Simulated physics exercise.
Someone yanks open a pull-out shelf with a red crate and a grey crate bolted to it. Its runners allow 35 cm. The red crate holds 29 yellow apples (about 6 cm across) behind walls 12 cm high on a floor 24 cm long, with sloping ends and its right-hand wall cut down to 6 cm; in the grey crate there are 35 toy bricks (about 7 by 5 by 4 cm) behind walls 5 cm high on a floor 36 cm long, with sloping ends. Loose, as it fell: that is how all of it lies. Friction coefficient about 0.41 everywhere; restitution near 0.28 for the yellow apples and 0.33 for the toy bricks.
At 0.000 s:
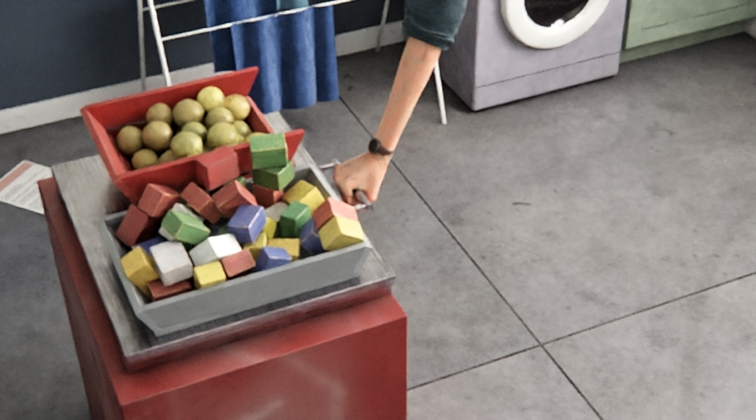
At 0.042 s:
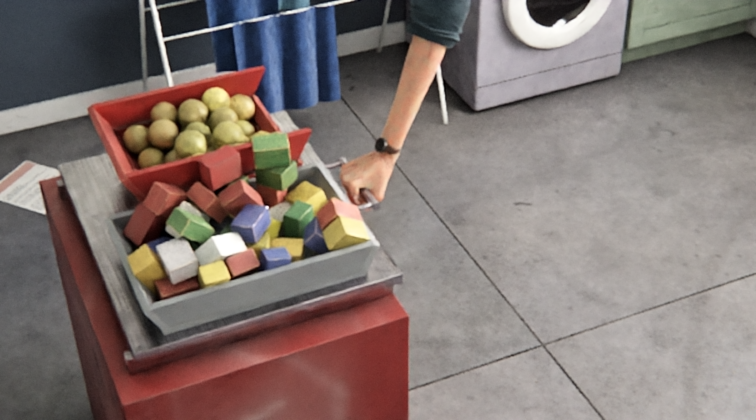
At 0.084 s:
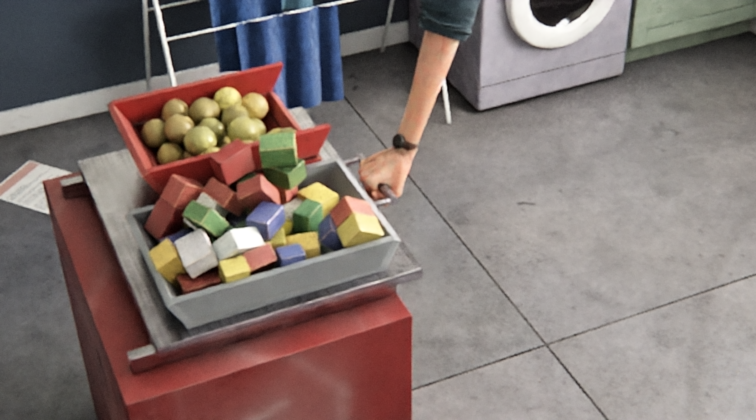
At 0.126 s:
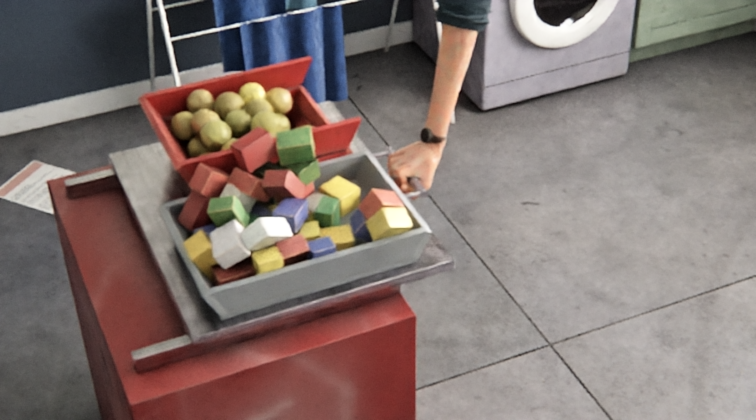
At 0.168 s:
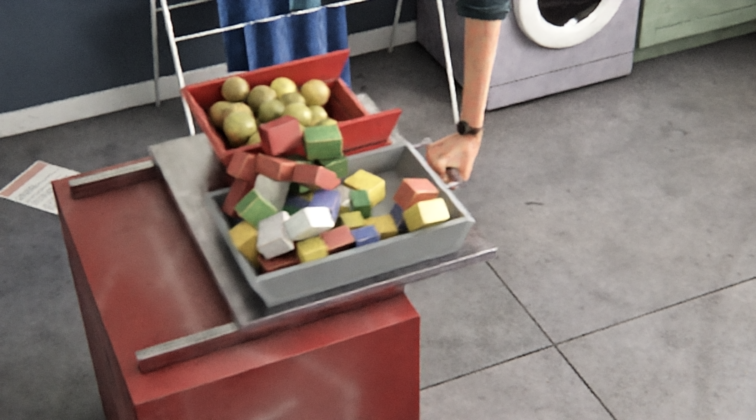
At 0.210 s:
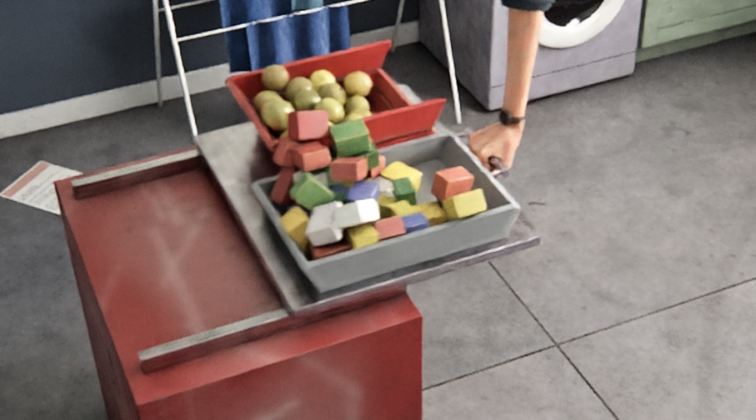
A hand pulled a sliding tray on top of a red cabinet out to the right, slowly and then faster, carrying a red crate of yellowish apples and a grey crate of colourful toy bricks.
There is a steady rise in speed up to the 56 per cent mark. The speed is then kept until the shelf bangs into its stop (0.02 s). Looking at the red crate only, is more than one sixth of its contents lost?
Yes, over a sixth is lost.
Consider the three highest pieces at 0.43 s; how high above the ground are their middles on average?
Mean height: Near 100 cm.
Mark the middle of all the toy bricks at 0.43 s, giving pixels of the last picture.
I'd put the middle close to (455, 165).
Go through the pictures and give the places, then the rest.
In the first frame (each is followed by its nearest rim corner in this view, unless another is named; the camera pans a little), red crate (by its farthest rim corner), (258, 68); grey crate, (142, 309); drawn out 0 cm; none out.
The second frame shows red crate, (265, 67); grey crate, (150, 307); drawn out 1 cm.
The third frame shows red crate, (283, 63); grey crate, (173, 301); drawn out 5 cm.
The fourth frame shows red crate, (311, 57); grey crate, (208, 292); drawn out 10 cm.
The fifth frame shows red crate, (349, 50); grey crate, (256, 279); drawn out 18 cm.
The sixth frame shows red crate, (391, 41); grey crate, (309, 265); drawn out 28 cm; none out.
After 0.23 s, end of travel.
After 0.31 s, red crate 29 in, 0 out and grey crate 33 in, 2 out.
After 0.43 s, red crate 25 in, 4 out and grey crate 29 in, 6 out.
After 0.65 s, red crate 21 in, 8 out and grey crate 25 in, 10 out.
Outcome (at 1.09 s), red crate 20 in, 9 out and grey crate 24 in, 11 out. Asked share, 9 of 29, 31 per cent.
